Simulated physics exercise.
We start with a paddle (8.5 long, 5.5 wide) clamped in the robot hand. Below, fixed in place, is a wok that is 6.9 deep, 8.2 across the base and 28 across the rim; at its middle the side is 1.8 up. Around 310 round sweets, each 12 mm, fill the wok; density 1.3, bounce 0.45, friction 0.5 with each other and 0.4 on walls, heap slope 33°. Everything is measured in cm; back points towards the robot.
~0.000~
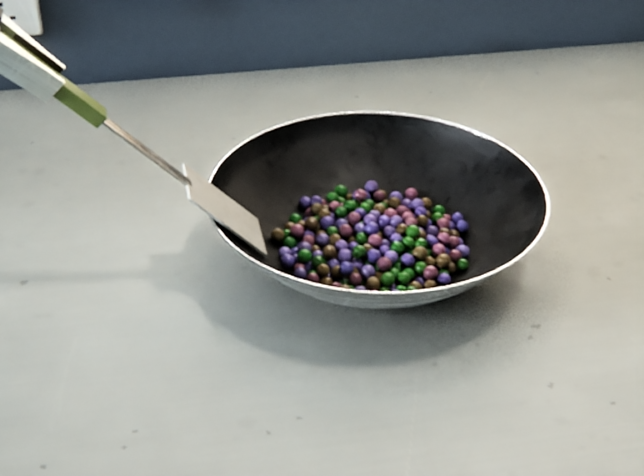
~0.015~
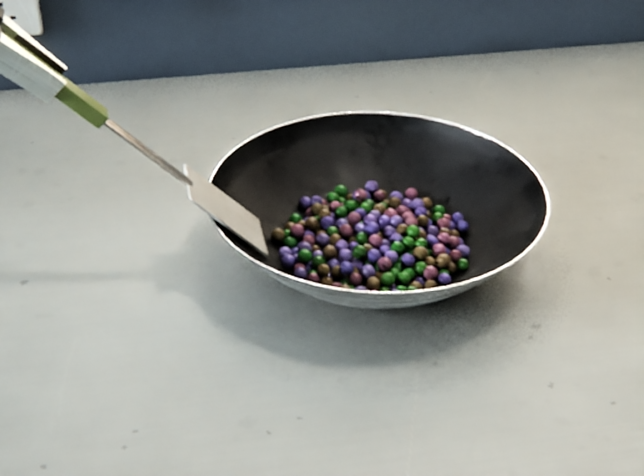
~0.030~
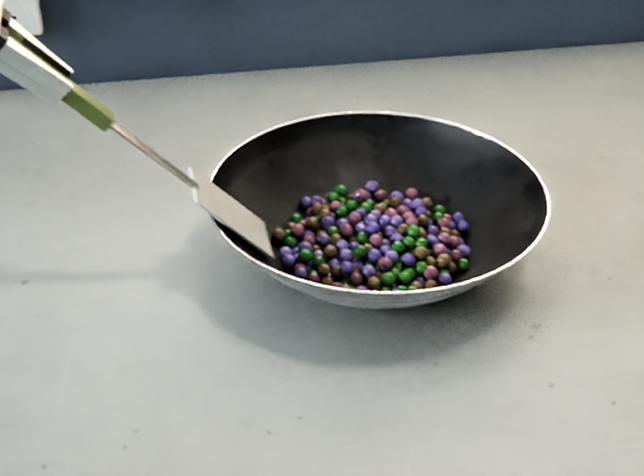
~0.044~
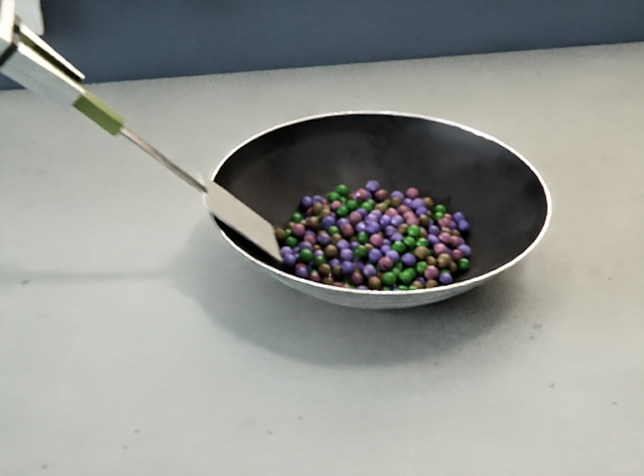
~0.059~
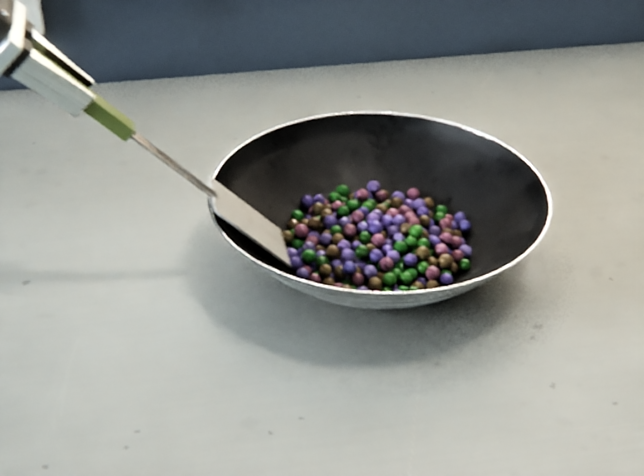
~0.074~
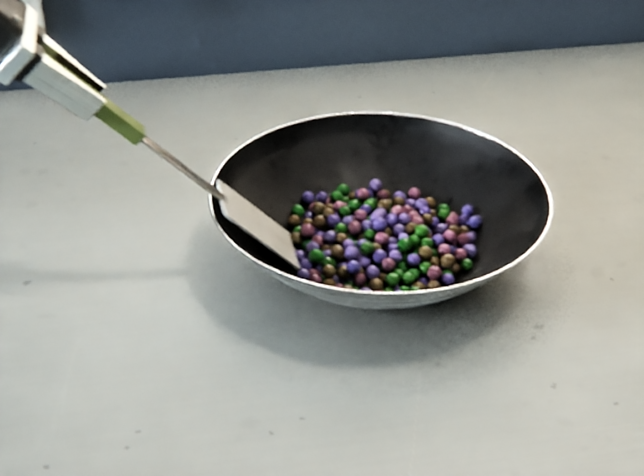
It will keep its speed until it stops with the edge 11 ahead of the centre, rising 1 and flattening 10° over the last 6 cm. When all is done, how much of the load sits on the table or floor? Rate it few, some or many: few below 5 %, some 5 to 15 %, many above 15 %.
Some, 5 to 15 %.
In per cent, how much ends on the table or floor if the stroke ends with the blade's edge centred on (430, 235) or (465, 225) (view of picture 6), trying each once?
Try 1: Approx. 0 %; try 2: Approx. 0 %.
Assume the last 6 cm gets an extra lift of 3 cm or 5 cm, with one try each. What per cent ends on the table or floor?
I'd put it near 15 in a hundred, then near 10 in a hundred.
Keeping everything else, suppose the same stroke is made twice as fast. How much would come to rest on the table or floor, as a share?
Then around 30 percent would finish on the table or floor.
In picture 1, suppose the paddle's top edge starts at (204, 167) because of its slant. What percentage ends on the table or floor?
Around 15 percent ends up on the table or floor.
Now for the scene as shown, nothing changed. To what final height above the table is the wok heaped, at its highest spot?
About 8.0 cm above the table.
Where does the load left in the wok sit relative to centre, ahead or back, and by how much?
I'd put it at roughly 4.0 cm toward the front.
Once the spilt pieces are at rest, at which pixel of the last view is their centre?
Roughly (590, 229).
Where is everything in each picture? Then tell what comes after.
In the first picture, paddle top edge at (186, 181), sloping 46°; upper third of the load around (373, 232), from x 280 to 465, top at y 185; 308 in the wok.
In the second picture, paddle top edge at (187, 182), sloping 46°; upper third of the load around (374, 232), from x 280 to 465, top at y 185.
In the third picture, paddle top edge at (193, 185), sloping 46°; upper third of the load around (374, 232), from x 280 to 465, top at y 185.
In the fourth picture, paddle top edge at (202, 189), sloping 46°; upper third of the load around (375, 232), from x 280 to 465, top at y 185.
In the fifth picture, paddle top edge at (212, 193), sloping 46°; upper third of the load around (376, 232), from x 285 to 465, top at y 185.
In the sixth picture, paddle top edge at (221, 197), sloping 46°; upper third of the load around (380, 231), from x 295 to 475, top at y 185; 308 in the wok.
By 0.23 s, sloping 46°, highest piece 6 above the table; 308 in the wok.
By 0.38 s, sloping 43°, highest piece 6 above the table; 308 in the wok.
By 0.65 s, sloping 36°, highest piece 8 above the table; 283 in the wok, 20 on the table or floor, 5 on the blade or in flight.
By 1.70 s, sloping 36°, highest piece 8 above the table; 282 in the wok, 26 on the table or floor.
Final count, 282 in the wok, 26 on the table or floor. That is 8 % on the table or floor.
